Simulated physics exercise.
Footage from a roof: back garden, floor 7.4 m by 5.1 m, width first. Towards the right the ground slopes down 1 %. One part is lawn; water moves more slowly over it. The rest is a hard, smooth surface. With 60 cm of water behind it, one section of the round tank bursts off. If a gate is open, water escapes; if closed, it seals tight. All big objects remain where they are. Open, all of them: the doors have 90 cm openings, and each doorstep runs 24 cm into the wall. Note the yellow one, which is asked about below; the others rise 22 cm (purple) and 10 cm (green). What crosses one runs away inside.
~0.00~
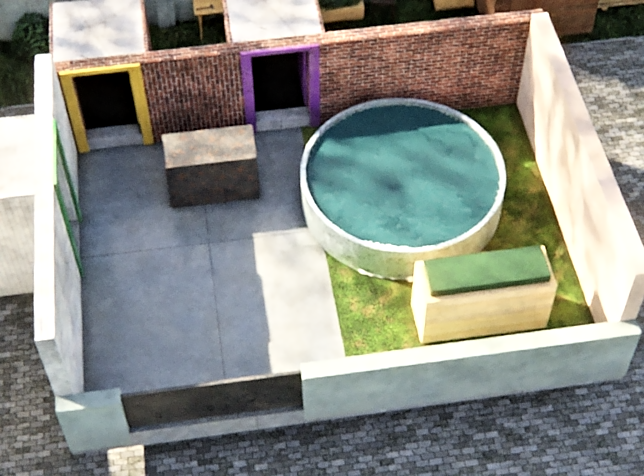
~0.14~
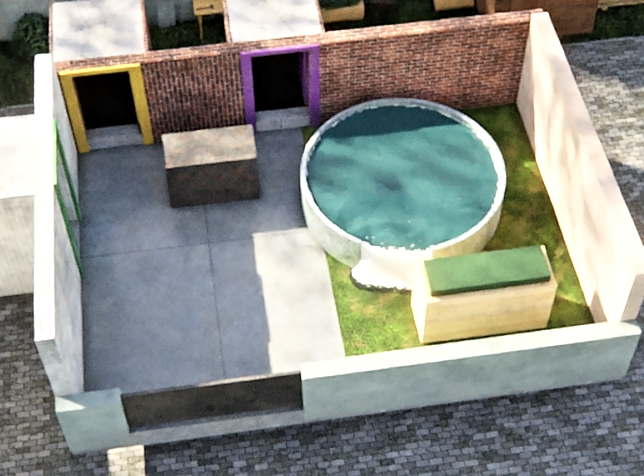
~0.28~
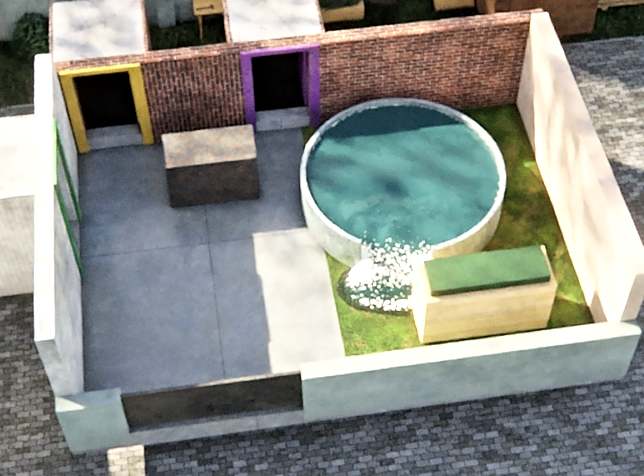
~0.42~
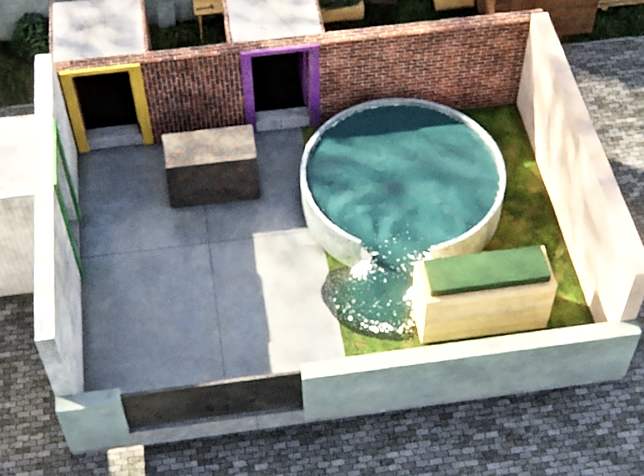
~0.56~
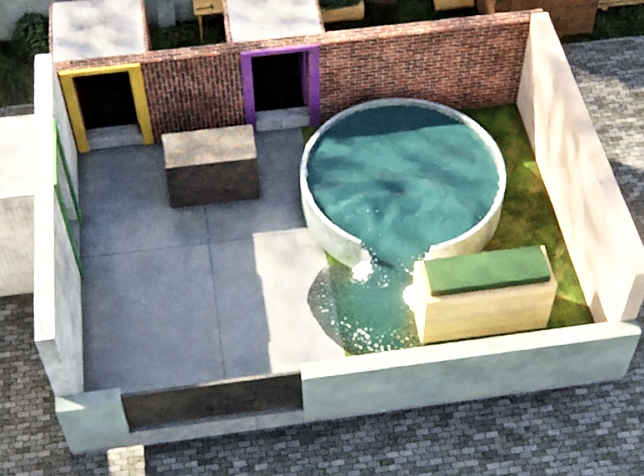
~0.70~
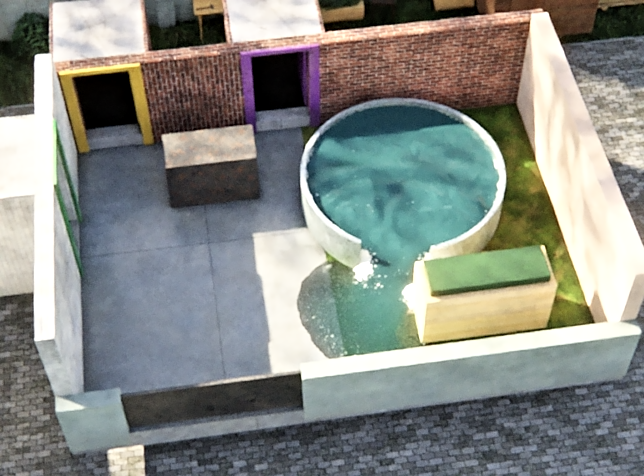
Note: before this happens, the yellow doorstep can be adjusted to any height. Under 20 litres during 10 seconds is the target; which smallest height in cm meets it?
It is met at about 13.5 cm and above.
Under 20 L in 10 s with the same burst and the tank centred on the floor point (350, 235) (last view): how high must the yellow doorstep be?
New minimum height: Approx. 17 cm.
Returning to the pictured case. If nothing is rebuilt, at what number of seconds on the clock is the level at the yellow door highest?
Around 6.0 s.
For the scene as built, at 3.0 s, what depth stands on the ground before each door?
Yellow door 0 cm, purple door 0 cm, green door 0 cm.
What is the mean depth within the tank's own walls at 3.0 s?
About 38 centimetres.
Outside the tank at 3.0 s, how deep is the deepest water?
34 cm.
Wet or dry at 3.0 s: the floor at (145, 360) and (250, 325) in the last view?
Soaked; soaked.
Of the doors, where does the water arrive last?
The purple door comes last.
After 1.4 s water covers 20 % of the floor, deepest (44 cm) near (413, 295); it has not reached the yellow door.
After 3.0 s water covers 50 % of the floor, deepest (34 cm) near (413, 295); it has not reached the yellow door.
After 10.0 s water covers 100 % of the floor, deepest (21 cm) near (488, 116); 13 cm at the yellow door, 0 litres in over its 24 cm doorstep.
At the yellow door as built, the water arrived by 4.7 s and peaked near 18 cm at 6.2 s.
With a doorstep of 11 cm, 57 litres would have come in within the 10 s; with 15 cm, 9 litres. So under 20 litres takes about 13.5 cm.
